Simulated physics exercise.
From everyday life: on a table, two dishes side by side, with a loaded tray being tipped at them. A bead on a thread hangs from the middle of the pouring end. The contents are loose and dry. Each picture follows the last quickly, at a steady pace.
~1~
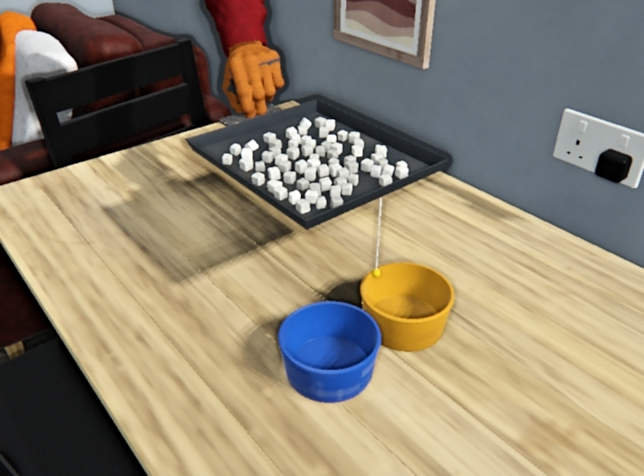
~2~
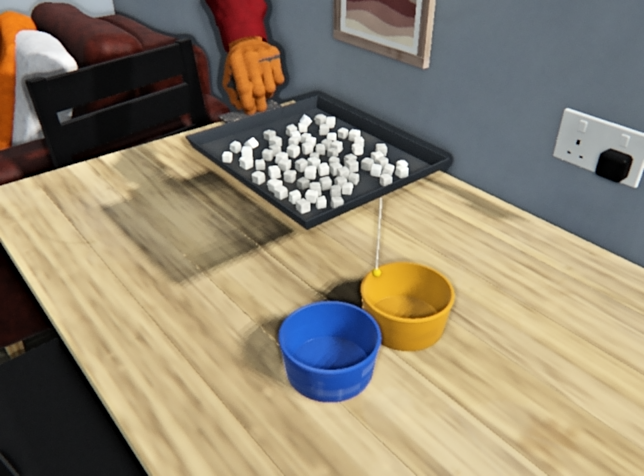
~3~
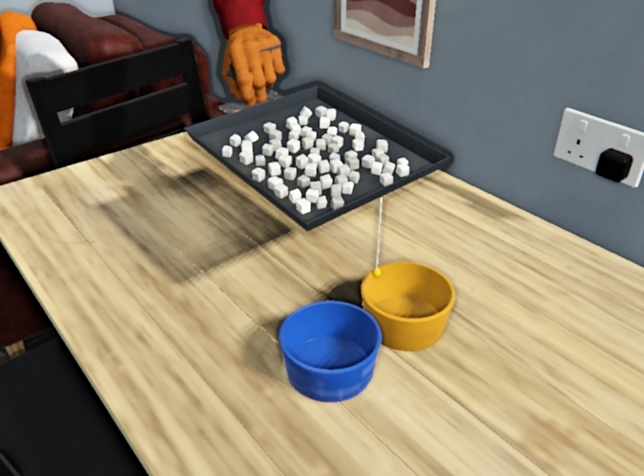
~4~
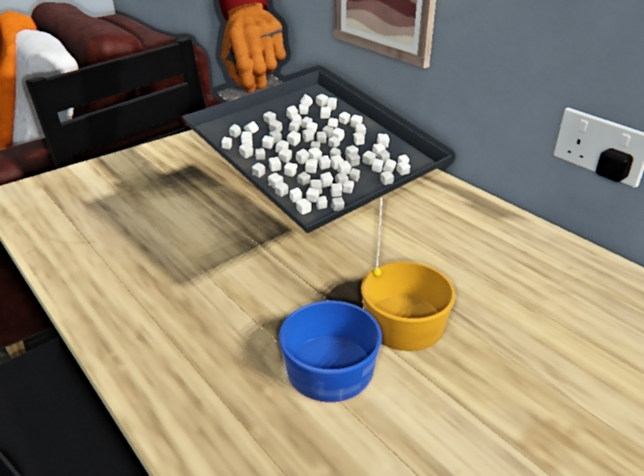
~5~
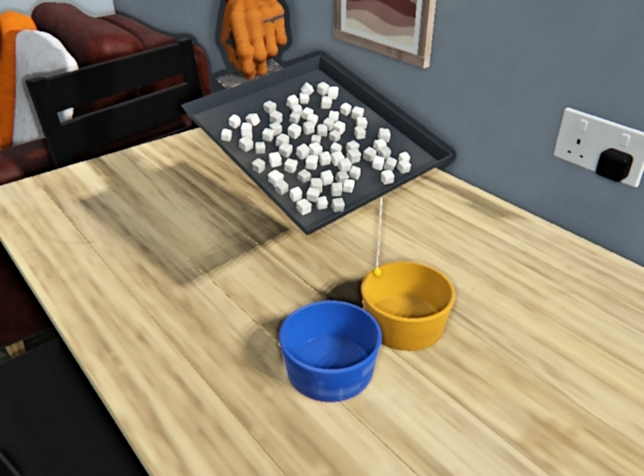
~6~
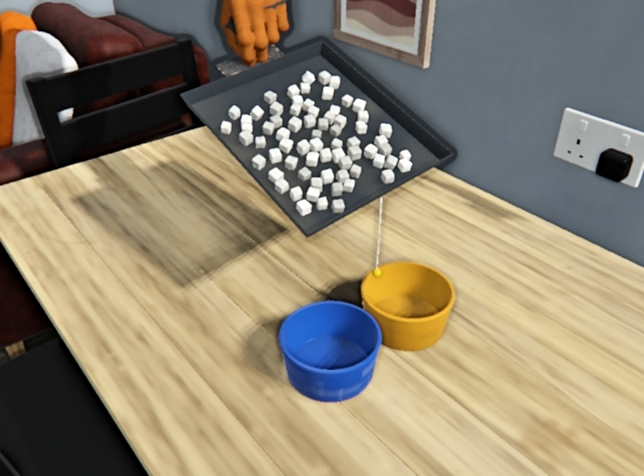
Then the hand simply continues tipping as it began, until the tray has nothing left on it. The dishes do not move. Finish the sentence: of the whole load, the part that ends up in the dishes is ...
... more than half.
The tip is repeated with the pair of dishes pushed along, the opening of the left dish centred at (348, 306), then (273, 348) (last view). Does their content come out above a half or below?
At place one in excess of half; at place two in excess of half.
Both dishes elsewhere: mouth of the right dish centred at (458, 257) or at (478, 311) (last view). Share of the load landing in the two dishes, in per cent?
40 and 0 in a hundred.
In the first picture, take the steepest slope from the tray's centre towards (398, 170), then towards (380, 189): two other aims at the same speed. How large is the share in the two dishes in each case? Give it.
About 20 and 50 percent.
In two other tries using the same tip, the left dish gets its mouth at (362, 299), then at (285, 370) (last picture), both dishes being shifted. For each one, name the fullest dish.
First the left-hand dish, then the dish on the right.
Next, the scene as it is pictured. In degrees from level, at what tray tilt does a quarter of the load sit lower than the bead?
Tilt: Around 110 degrees.
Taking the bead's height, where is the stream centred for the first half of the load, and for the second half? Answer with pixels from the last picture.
Starting near (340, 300), moving on to near (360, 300).
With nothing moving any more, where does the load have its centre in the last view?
The centre comes to rest close to (343, 355).
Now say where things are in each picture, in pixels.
The first picture shows corners of the pouring end near (307, 216) and (441, 159), level; middle of the load near (314, 159), sugar cubes; left dish near (362, 377); right dish near (439, 327); bead on its thread near (376, 273).
The second picture shows corners of the pouring end near (307, 216) and (441, 158), level; middle of the load near (314, 157).
The third picture shows corners of the pouring end near (308, 218) and (442, 157), tipped barely, lowest at the left corner; middle of the load near (315, 153).
The fourth picture shows corners of the pouring end near (308, 221) and (443, 155), tipped a little, lowest at the left corner; middle of the load near (315, 147).
The fifth picture shows corners of the pouring end near (308, 225) and (444, 154), tipped clearly, lowest at the left corner; middle of the load near (316, 141).
The sixth picture shows corners of the pouring end near (308, 228) and (446, 153), tipped clearly, lowest at the left corner; middle of the load near (316, 135); left dish near (363, 377); right dish near (440, 327).
Shortly afterwards, tray tipped steeply; all but a few on the tray; only a few in the air.
Next, tray tipped past a quarter turn; all but a few on the tray; only a few in the left dish; only a few in the right dish; only a few outside both; a little in the air.
Some moments later, tray tipped past a quarter turn; near two thirds in the left dish; near a third in the right dish; a little outside both.
In the end, tray tipped past a quarter turn; near two thirds in the left dish; near a third in the right dish; a little outside both.
